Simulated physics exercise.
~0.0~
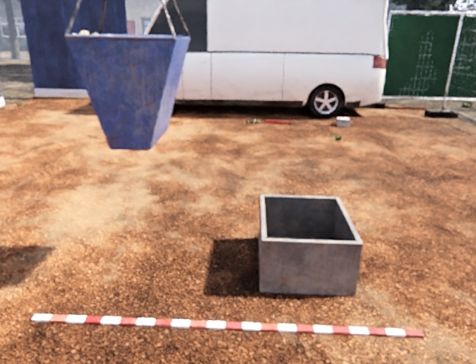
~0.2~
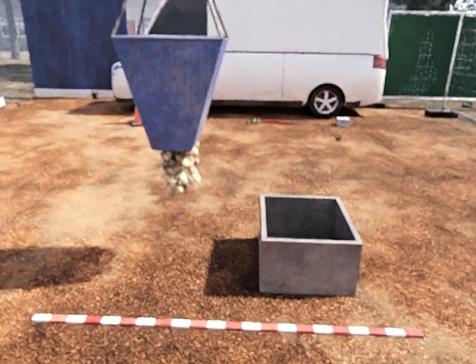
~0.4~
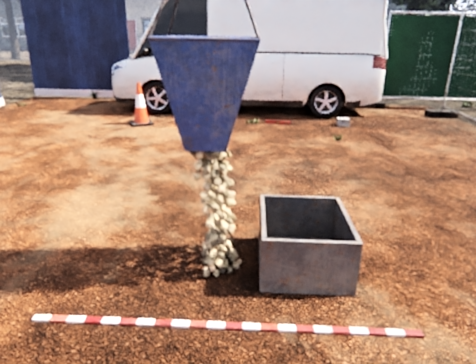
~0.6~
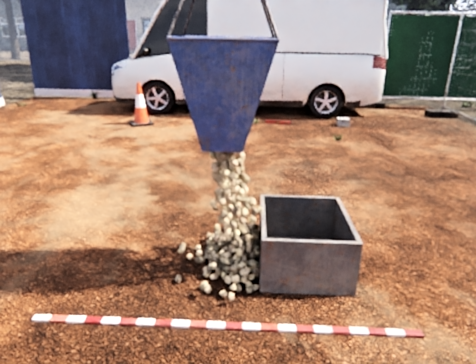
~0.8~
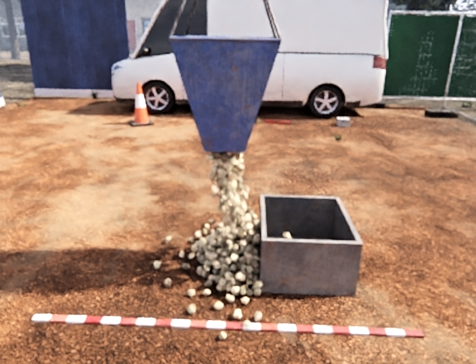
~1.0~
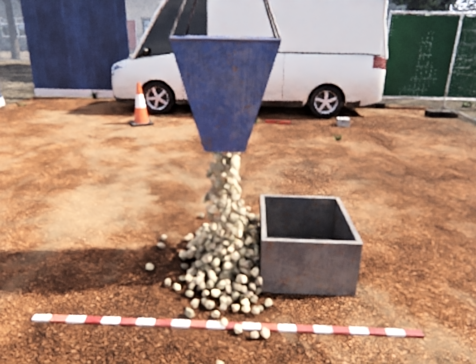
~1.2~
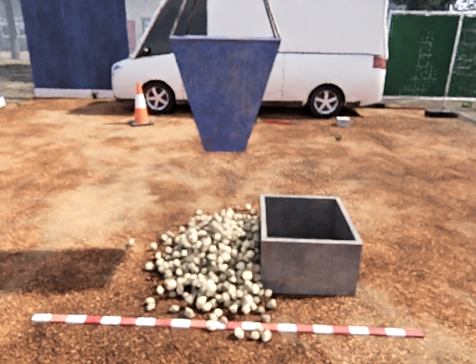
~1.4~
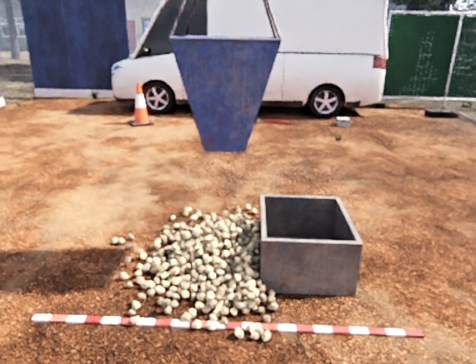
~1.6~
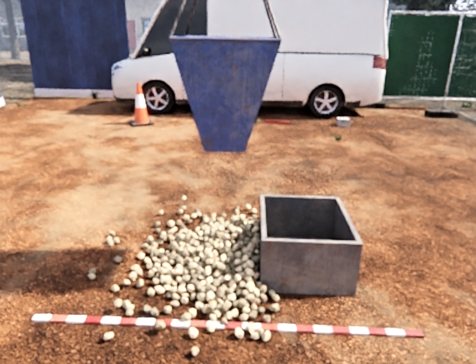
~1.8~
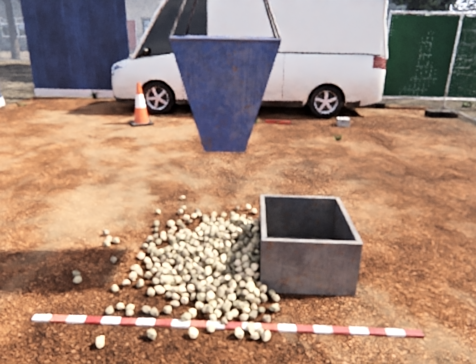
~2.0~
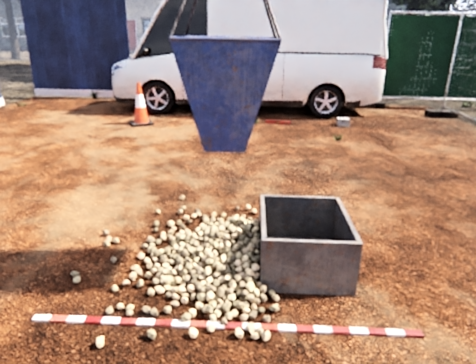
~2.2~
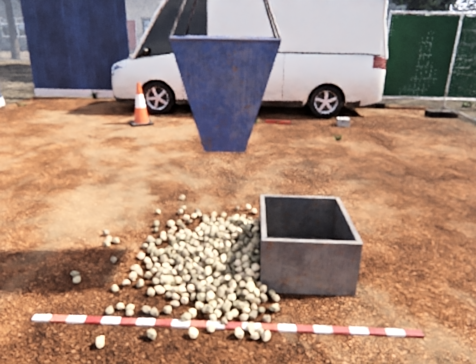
The clip opens on a blue skip hanging over reddish gravelly ground, with an open grey bin to the right, a red and white striped pole in front and a white van behind. The skip moves right, and pale stones begin to spill from its bottom. It stops short of the bin while the stones pour down in a column and heap up against the bin's left side. The stream ends, and the pile slumps and spreads to the left, a few stones rolling past the pole. Finally everything lies still, with the heap beside the seemingly empty bin.
